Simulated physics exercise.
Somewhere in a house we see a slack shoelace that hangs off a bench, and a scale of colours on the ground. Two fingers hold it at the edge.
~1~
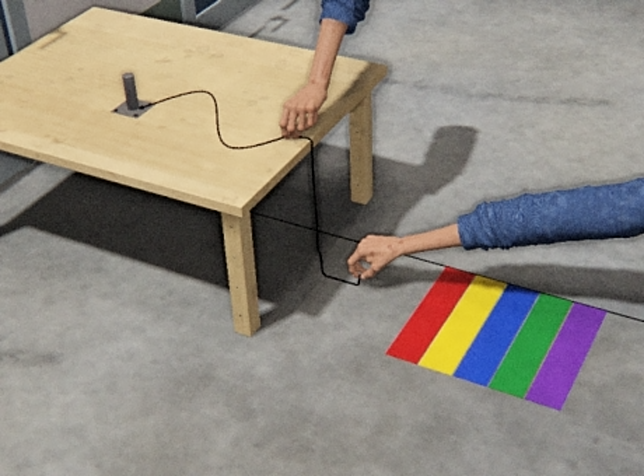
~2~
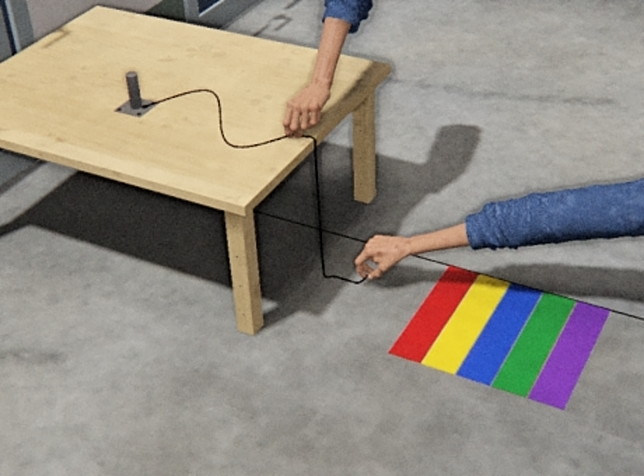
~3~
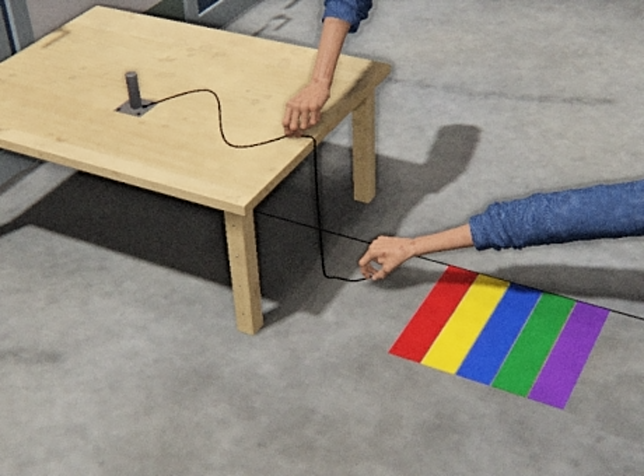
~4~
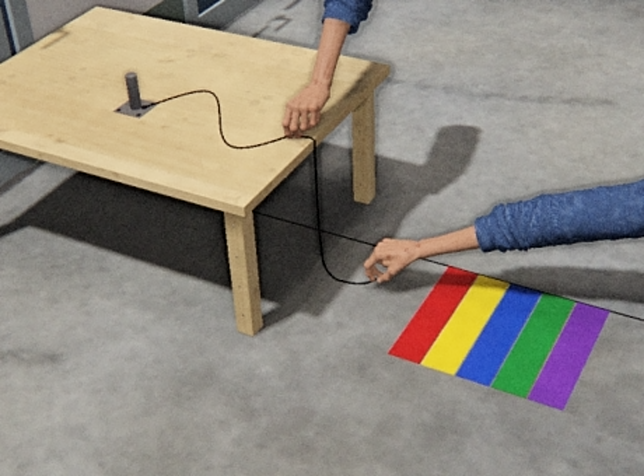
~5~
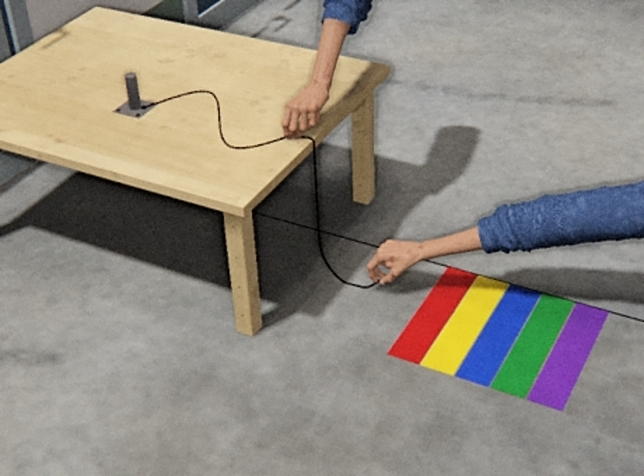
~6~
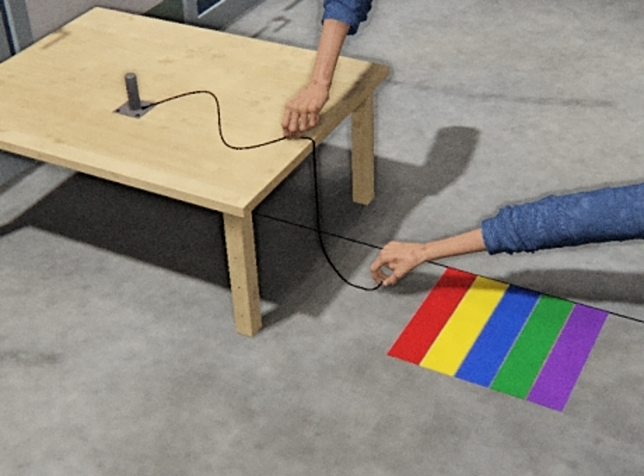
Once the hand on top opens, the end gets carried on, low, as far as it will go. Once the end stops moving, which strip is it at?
It is at the purple strip.
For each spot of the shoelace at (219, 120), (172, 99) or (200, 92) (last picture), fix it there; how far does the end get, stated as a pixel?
Try by try, around (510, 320), (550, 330) and (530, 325).
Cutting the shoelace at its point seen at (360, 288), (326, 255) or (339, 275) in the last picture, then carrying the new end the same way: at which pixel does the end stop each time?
Approximate pixels, cut by cut: (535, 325); (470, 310); (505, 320).
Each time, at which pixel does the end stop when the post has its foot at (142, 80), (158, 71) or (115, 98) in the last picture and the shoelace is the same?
Around (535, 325), (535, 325) and (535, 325).
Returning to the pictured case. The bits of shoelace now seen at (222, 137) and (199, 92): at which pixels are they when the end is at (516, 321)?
The first ends at (296, 139) and the second at (196, 122).
Early on, end near (516, 321); over blue.
Midway, end near (552, 332); over green.
At the end of the slack, end near (574, 338); over purple. The purple one.
